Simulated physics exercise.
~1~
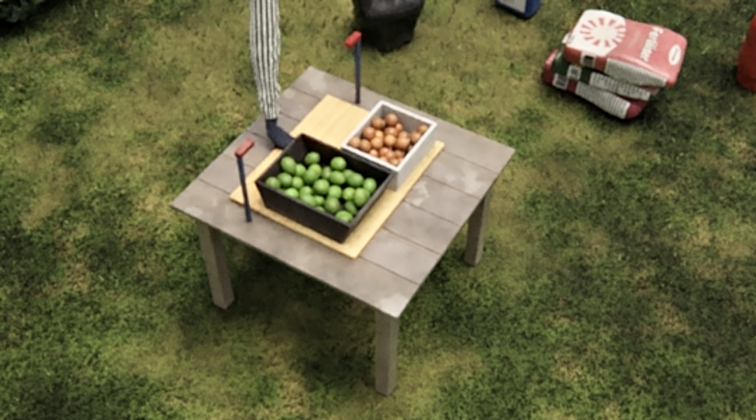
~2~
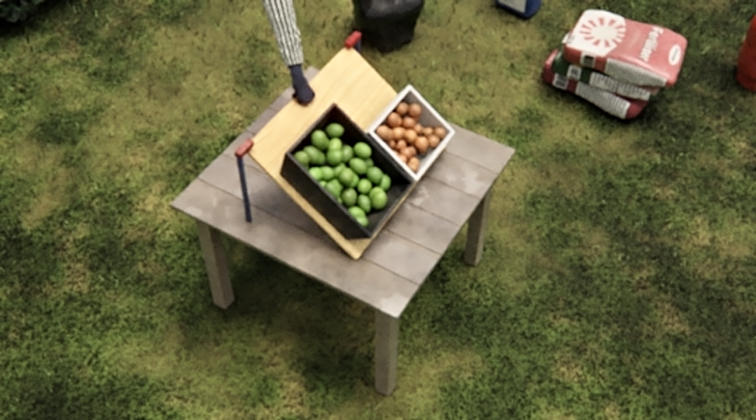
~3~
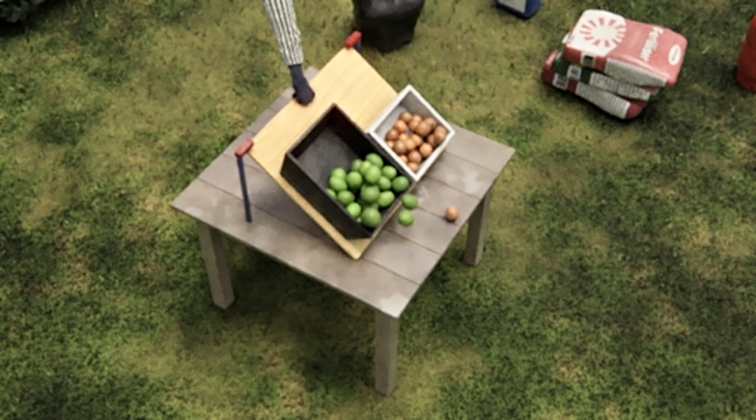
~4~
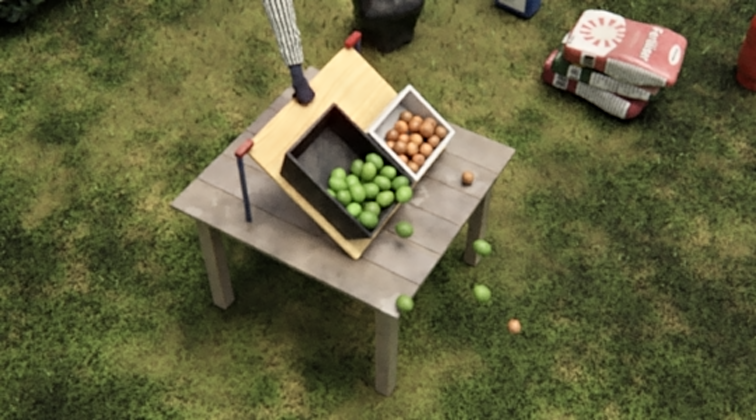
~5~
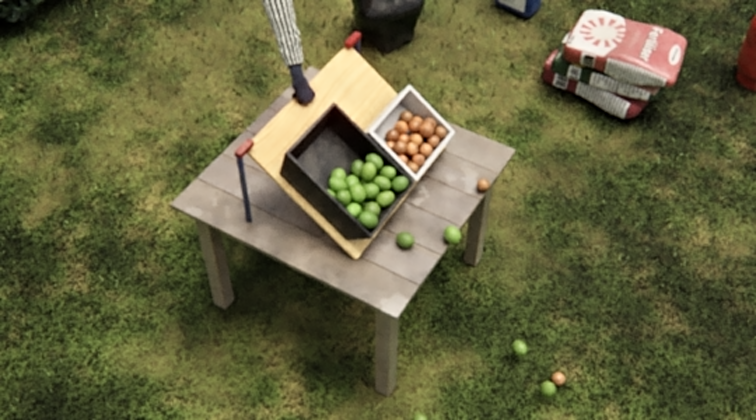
On a wooden table set on grass, a gloved hand in a striped sleeve tips up a board holding a black box of green fruit and a white box of onions; a few pieces spill, roll off the table and drop to the grass, while most stay in the tilted boxes.
